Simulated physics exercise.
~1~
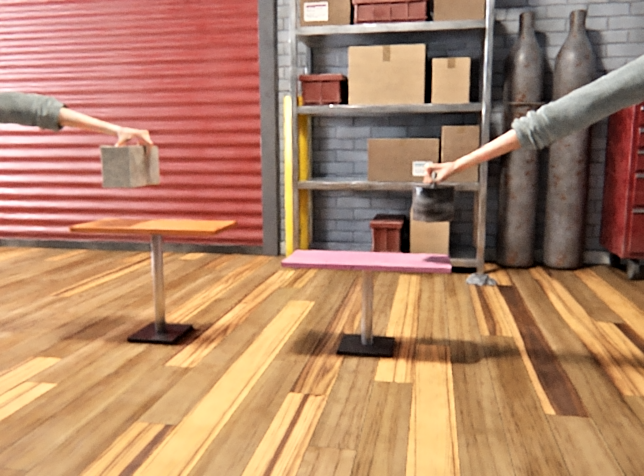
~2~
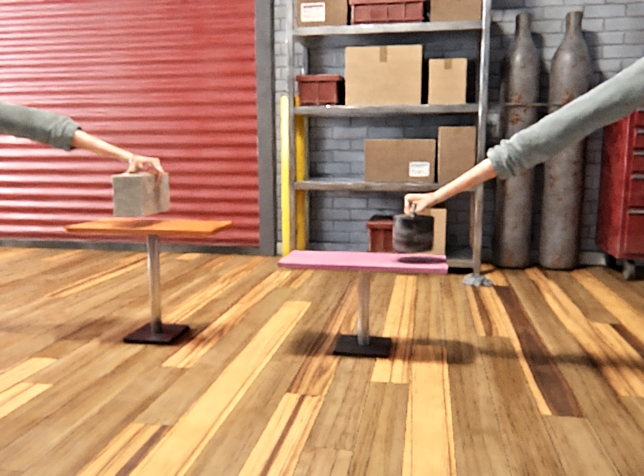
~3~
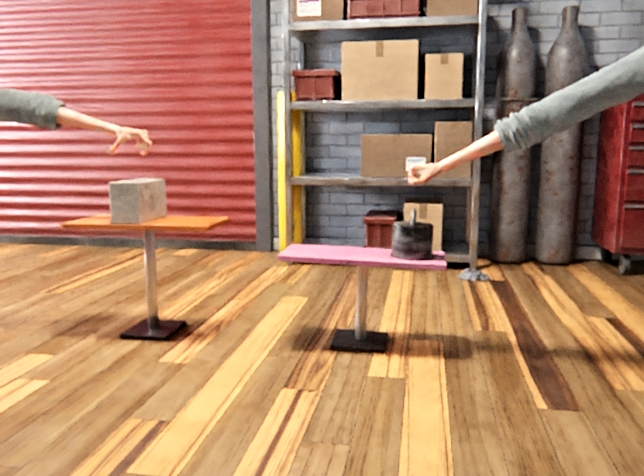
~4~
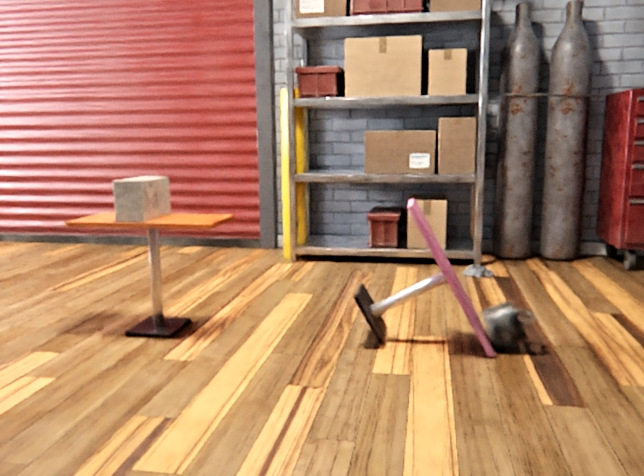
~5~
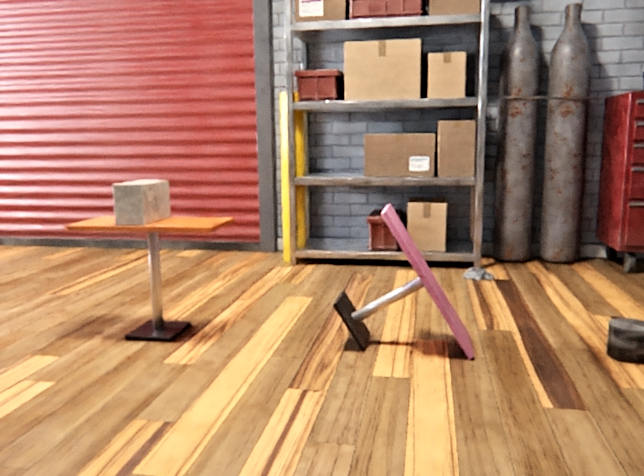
The pink stand topples right after two hands release objects, while the orange table stays upright.
